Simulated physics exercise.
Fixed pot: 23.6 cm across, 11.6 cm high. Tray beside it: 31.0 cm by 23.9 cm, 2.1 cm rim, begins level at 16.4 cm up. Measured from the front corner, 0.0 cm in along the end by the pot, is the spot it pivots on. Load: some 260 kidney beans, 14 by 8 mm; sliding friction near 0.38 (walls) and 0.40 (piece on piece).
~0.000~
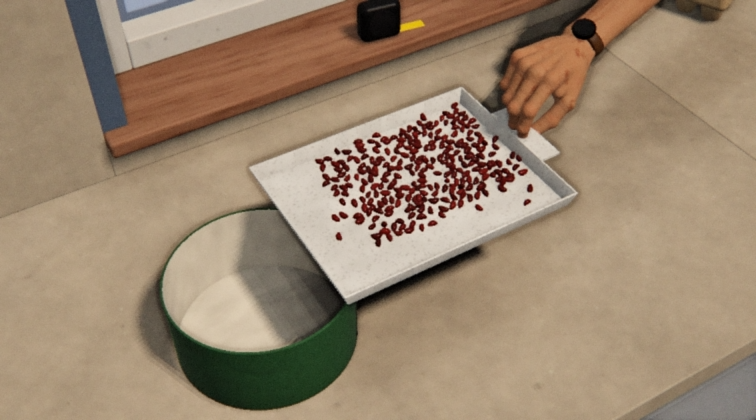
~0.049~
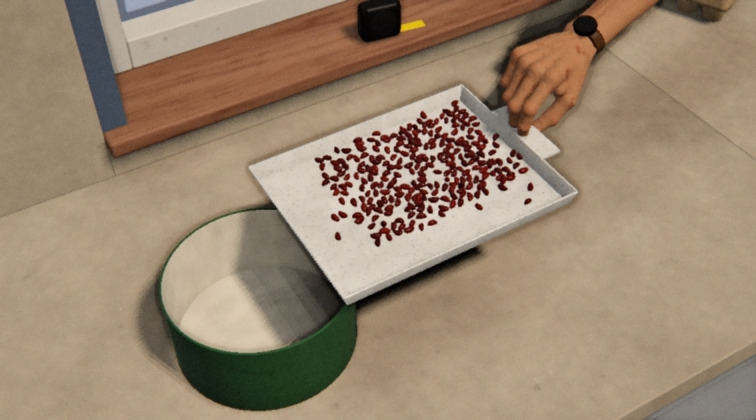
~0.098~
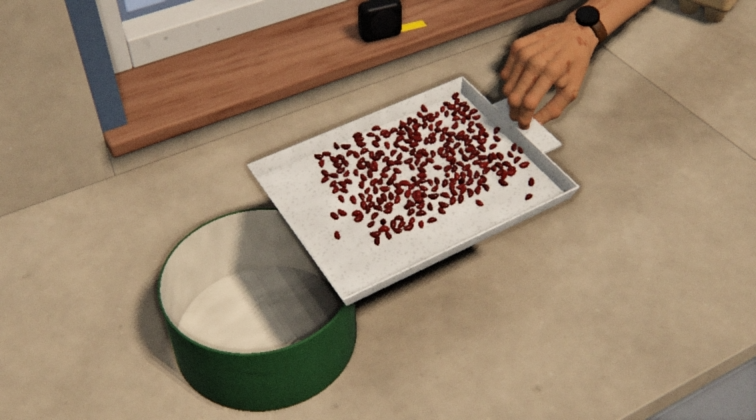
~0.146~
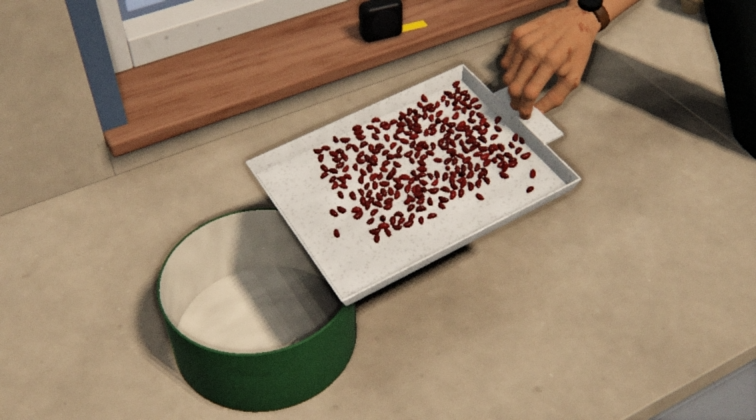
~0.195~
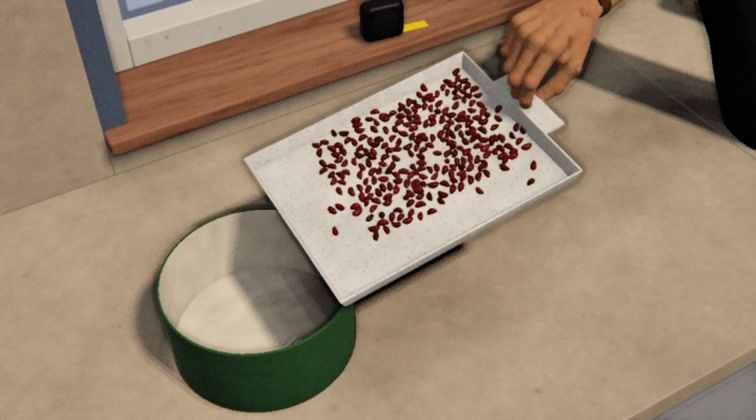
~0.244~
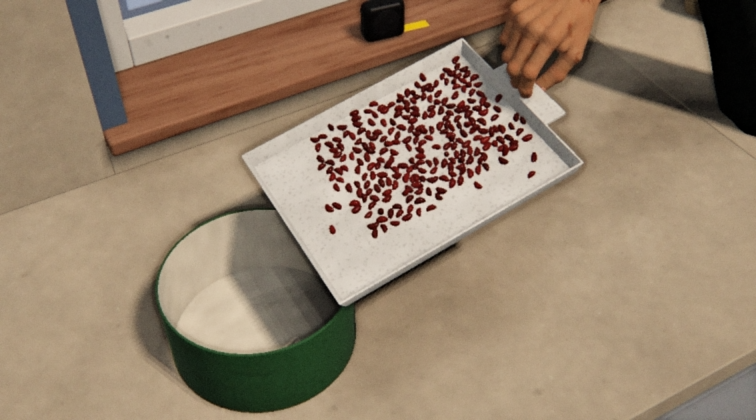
A flat white tray scattered with dark red beans slowly tilted as a hand wearing a watch raised its right end, while its left corner stayed low beside a green pot on the counter.
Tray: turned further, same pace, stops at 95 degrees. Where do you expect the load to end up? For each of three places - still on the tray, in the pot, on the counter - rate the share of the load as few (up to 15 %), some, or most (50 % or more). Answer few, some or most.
Left on the tray: Few; pot: Some; counter: Most.
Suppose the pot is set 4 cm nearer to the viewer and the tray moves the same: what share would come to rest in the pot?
I'd say some 75 per cent would end up there.
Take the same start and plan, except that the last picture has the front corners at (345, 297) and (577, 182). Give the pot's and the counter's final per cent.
Pot: 0, counter: 100.
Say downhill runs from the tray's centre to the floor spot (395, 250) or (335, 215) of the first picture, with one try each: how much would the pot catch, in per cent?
First try: About 0 percent; second try: About 90 percent.
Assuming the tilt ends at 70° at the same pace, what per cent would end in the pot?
Then about 15 per cent.
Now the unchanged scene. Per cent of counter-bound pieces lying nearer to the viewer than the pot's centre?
Estimate: Close to 100 per cent of the pieces.
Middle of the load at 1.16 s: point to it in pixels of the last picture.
I reckon close to (307, 407).
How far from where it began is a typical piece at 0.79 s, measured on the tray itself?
By then it sits near 17 cm from where it began.
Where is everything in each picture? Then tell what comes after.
Tray tilt 0 degrees, front corners at (348, 291) and (570, 192); middle of the pieces at (423, 170); pot at (258, 275), in the first picture.
Tray tilt 1 degrees, front corners at (347, 292) and (570, 190); middle of the pieces at (423, 169), in the second picture.
Tray tilt 3 degrees, front corners at (346, 293) and (571, 186); middle of the pieces at (423, 164), in the third picture.
Tray tilt 6 degrees, front corners at (345, 294) and (573, 178), lowest corner left front; middle of the pieces at (423, 157), in the fourth picture.
Tray tilt 10 degrees, front corners at (343, 295) and (574, 169), lowest corner left front; middle of the pieces at (423, 150), in the fifth picture.
Tray tilt 13 degrees, front corners at (342, 297) and (575, 162), lowest corner left front; middle of the pieces at (422, 143); pot at (255, 276). Its pace works out near 70 degrees a second, in the sixth picture.
After 0.79 s, tilt 52 degrees; the tray holds 100 %, the pot 0 %.
After 1.16 s, tilt 78 degrees; the tray holds 35 %, the pot 15 %.
Then, at 1.61 s, tilt 95 degrees; the tray holds 0 %, the pot 25 %.
In the end, at 2.6 s, tray 0 %, pot 25 %, counter 75 %.
